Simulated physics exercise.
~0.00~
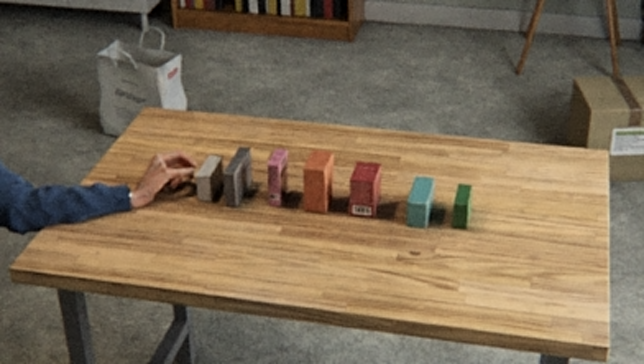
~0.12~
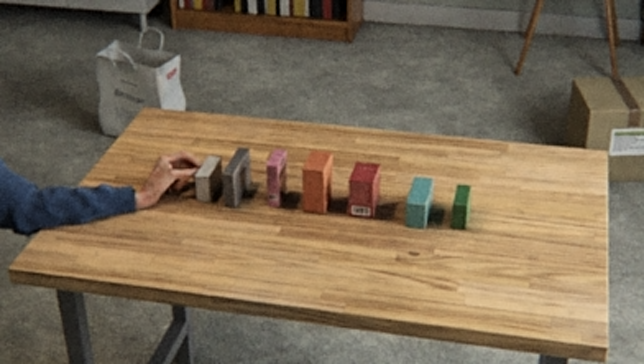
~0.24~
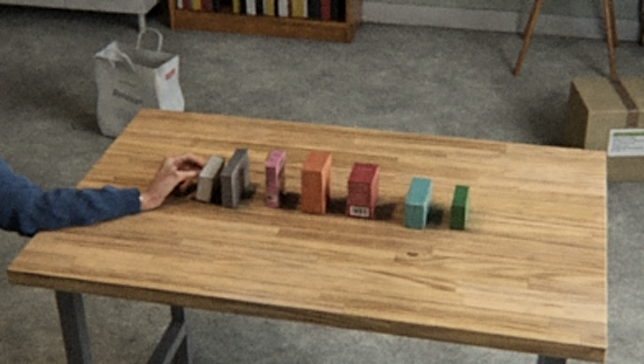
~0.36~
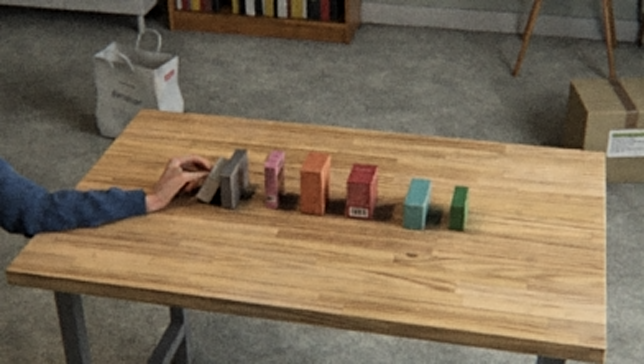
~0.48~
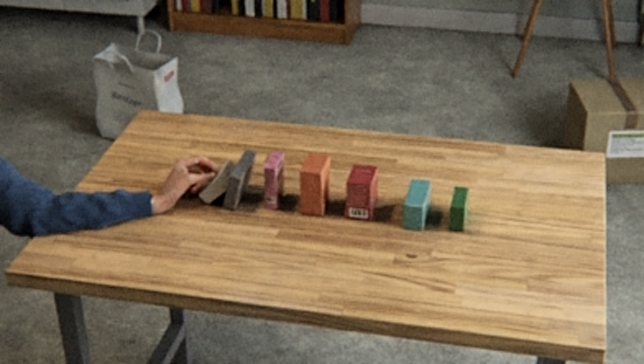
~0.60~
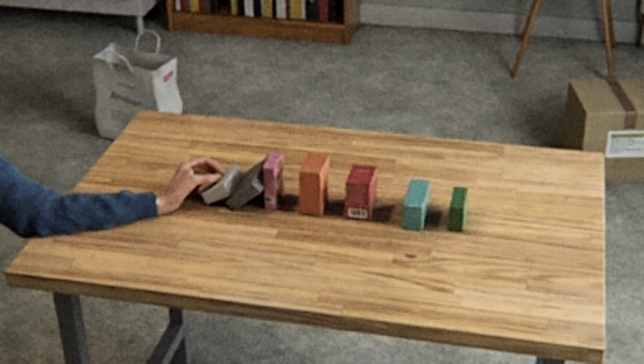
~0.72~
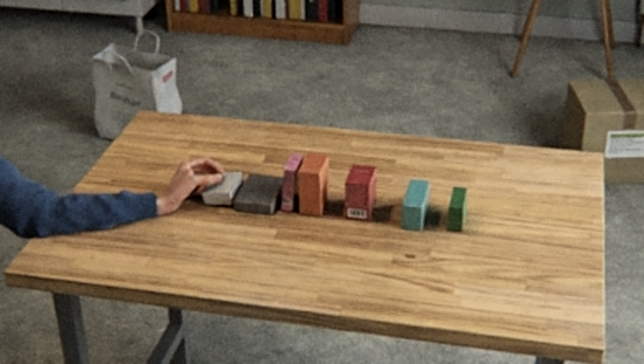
The clip opens on a wooden table where seven upright blocks of different colours stand in a loose row, with a hand reaching in from the left. The fingers push the pale block at the left end until it leans right against the dark grey one. The grey block then tilts toward the pink one as the pale block drops onto its side. Next the grey block falls flat, and the pink block shifts right, close against the orange one. It ends with two blocks down beside the hand, while the pink, orange, red, turquoise and green ones stand.
